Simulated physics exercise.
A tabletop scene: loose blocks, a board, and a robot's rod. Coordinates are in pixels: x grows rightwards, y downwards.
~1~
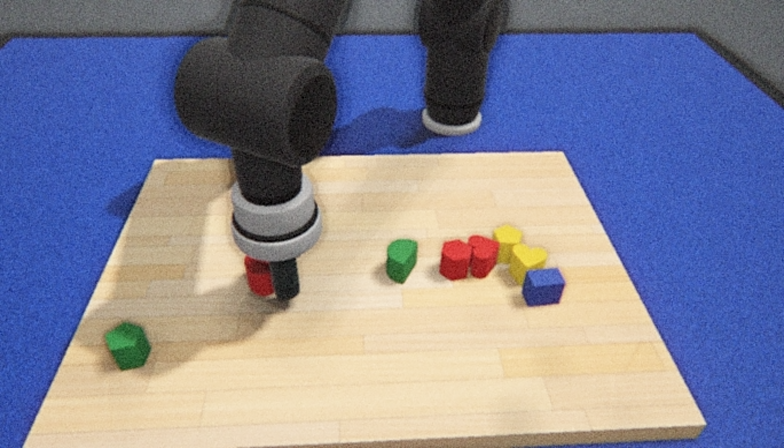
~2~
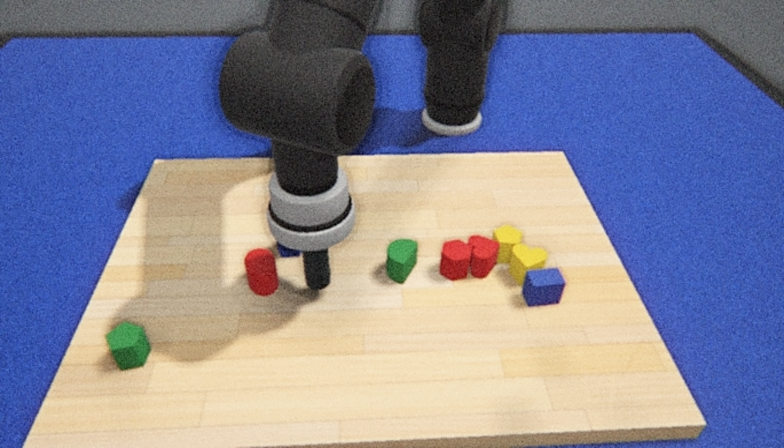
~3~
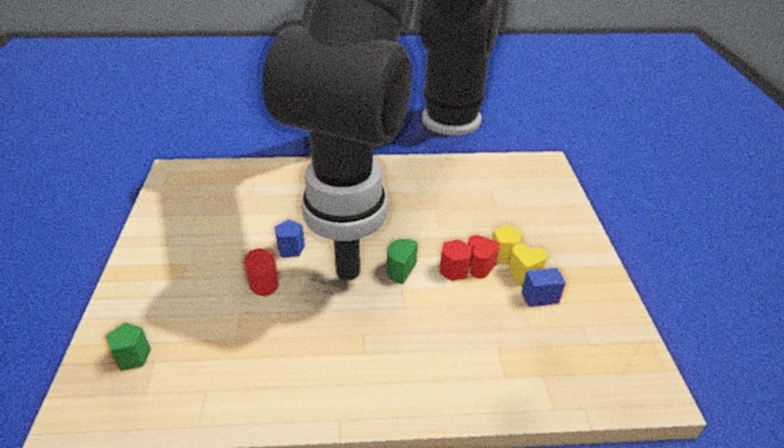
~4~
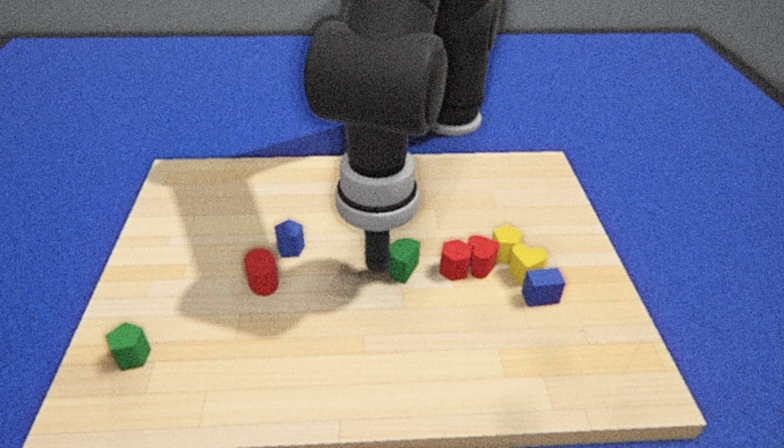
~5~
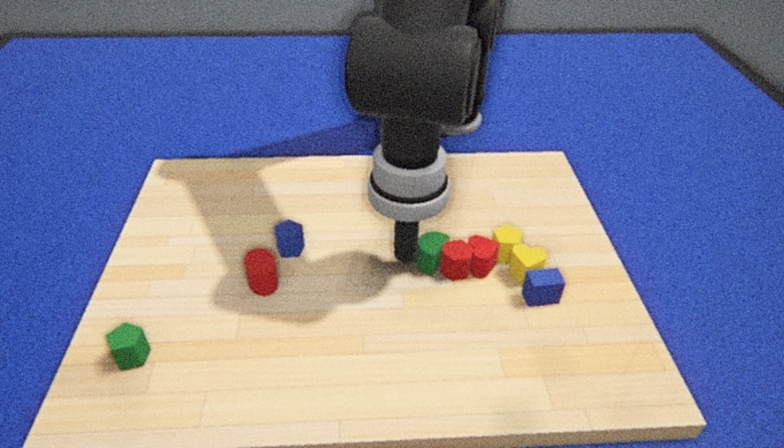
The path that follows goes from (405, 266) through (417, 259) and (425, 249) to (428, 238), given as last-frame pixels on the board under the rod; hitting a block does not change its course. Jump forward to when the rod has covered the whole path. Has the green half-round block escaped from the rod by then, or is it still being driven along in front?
Final position: To the side or behind.
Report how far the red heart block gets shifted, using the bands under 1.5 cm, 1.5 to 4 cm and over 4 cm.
Short: Under 1.5 cm.
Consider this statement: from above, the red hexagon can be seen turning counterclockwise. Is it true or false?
Answer: False.
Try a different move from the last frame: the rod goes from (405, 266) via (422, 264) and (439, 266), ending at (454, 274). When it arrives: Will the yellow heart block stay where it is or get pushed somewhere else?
That block slides.
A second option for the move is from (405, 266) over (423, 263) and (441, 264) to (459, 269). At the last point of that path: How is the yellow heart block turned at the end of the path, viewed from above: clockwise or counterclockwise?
Verdict: Clockwise.
What follows on the original path. Halfway along, rod at (423, 243); green half-round block at (451, 232), turned 20° clockwise; red hexagon at (465, 248), turned 30° clockwise; red heart block at (492, 247).
At the end, rod at (428, 227); green half-round block at (454, 230), turned 40° clockwise; red hexagon at (465, 248), turned 30° clockwise; red heart block at (492, 247).
